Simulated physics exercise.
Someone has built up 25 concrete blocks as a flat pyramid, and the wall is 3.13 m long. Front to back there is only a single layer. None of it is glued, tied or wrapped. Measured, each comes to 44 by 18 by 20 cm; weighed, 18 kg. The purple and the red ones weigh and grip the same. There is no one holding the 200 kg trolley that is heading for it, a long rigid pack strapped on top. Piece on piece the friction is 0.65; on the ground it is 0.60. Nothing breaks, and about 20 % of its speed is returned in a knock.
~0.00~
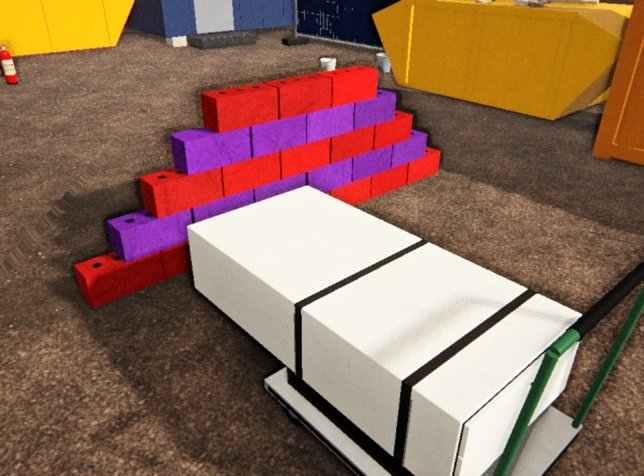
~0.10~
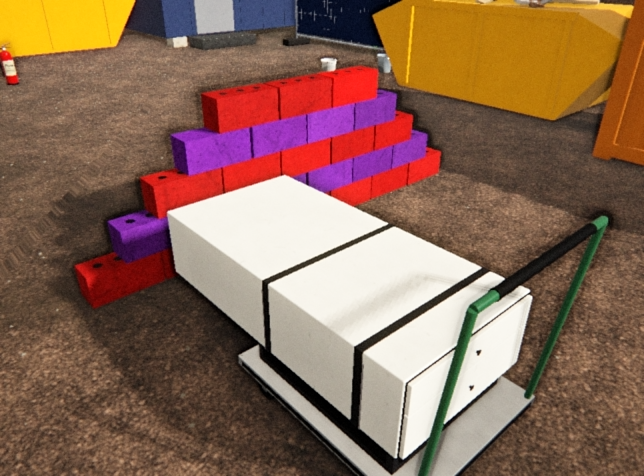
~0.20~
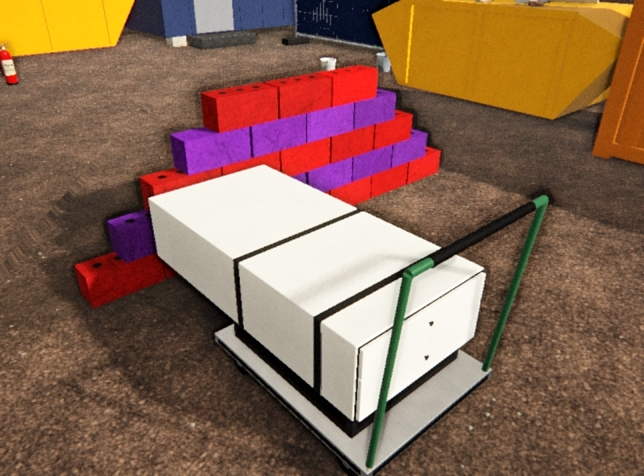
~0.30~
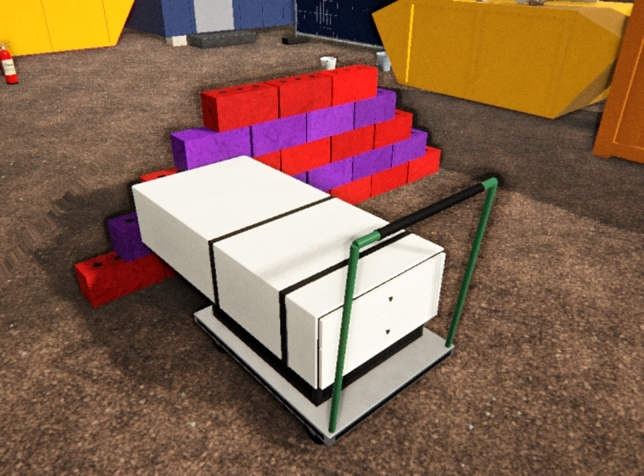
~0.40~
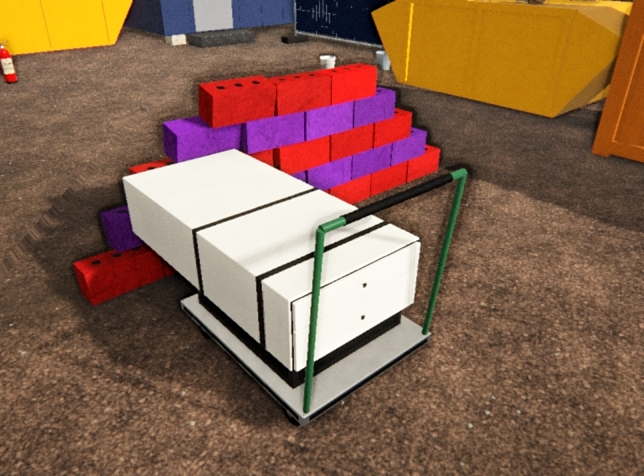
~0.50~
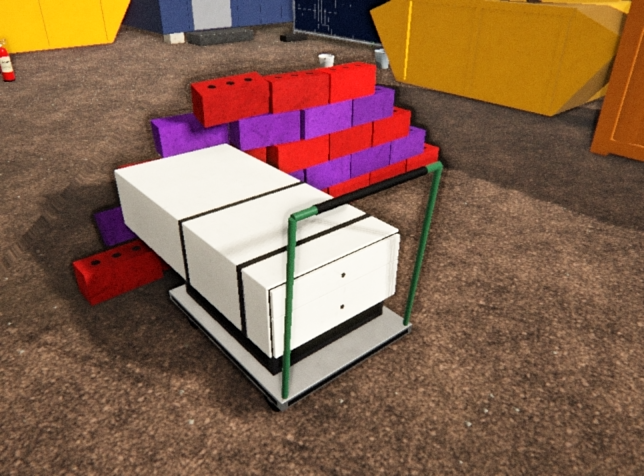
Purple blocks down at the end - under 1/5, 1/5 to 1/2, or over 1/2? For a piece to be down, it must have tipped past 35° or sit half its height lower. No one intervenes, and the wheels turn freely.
1/5 to 1/2.
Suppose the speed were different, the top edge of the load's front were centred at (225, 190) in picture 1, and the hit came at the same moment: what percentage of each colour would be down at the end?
Down at the end: Red 30 per cent, purple 40 per cent.
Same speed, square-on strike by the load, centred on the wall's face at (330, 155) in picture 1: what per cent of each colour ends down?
That would leave red at 60 % and purple at 70 %.
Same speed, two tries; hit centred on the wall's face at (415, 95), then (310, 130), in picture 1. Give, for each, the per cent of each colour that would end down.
For red it's 10 then 50 per cent, for purple 10 then 60 per cent.
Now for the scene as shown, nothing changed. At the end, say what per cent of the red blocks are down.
Red: 30 per cent.
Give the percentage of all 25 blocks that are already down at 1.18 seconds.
By then 35 per cent.
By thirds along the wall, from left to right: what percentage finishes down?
The left third ends at 80 per cent, the middle at 30 per cent and the right at 0 per cent.
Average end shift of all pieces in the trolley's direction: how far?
Around 25 centimetres.
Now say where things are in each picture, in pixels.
In the first picture (places mark the middle of the side facing us), load (196, 250) 62 cm short of the wall; top purple block (220, 151); top red block (356, 88); nothing disturbed.
The second picture shows load (175, 235) 42 cm short of the wall; top purple block (220, 151).
The third picture shows load (156, 220) 23 cm short of the wall; top purple block (220, 151).
The fourth picture shows load (140, 207) 29 mm short of the wall; top purple block (220, 150).
The fifth picture shows load (130, 198) 10 cm into the wall's line; top purple block (210, 144) leaning 12°; steepest lean 12°, the block at (245, 107); 7 disturbed, none down.
The sixth picture shows load (121, 190) 19 cm into the wall's line; top purple block (196, 138) shifted 24 cm; top red block (354, 85); steepest lean 25°, the block at (102, 230); 9 disturbed, none down.
After 0.60 s, load 28 cm past the wall's line, still rolling; 2 of the 10 purple blocks down (3 of 25 in all colours); top purple block leaning 8°.
After 0.80 s, load 41 cm past the wall's line, still rolling; 3 of the 10 purple blocks down (5 of 25 in all colours); top purple block leaning 27°, 18 cm lower; top red block leaning 3°.
After 1.18 s, load 62 cm past the wall's line, still rolling; 4 of the 10 purple blocks down (9 of 25 in all colours); top purple block on its side.
After 1.50 s, load 69 cm past the wall's line, stopped; 4 of the 10 purple blocks down (9 of 25 in all colours); top purple block upside down.
At rest (2.1 s), load 69 cm past the wall's line, stopped; 4 of the 10 purple blocks down (9 of 25 in all colours); top purple block upside down; top red block unmoved. That is 40 per cent. As the last picture would show them, middles, top purple block near (152, 179), top red block near (345, 82).
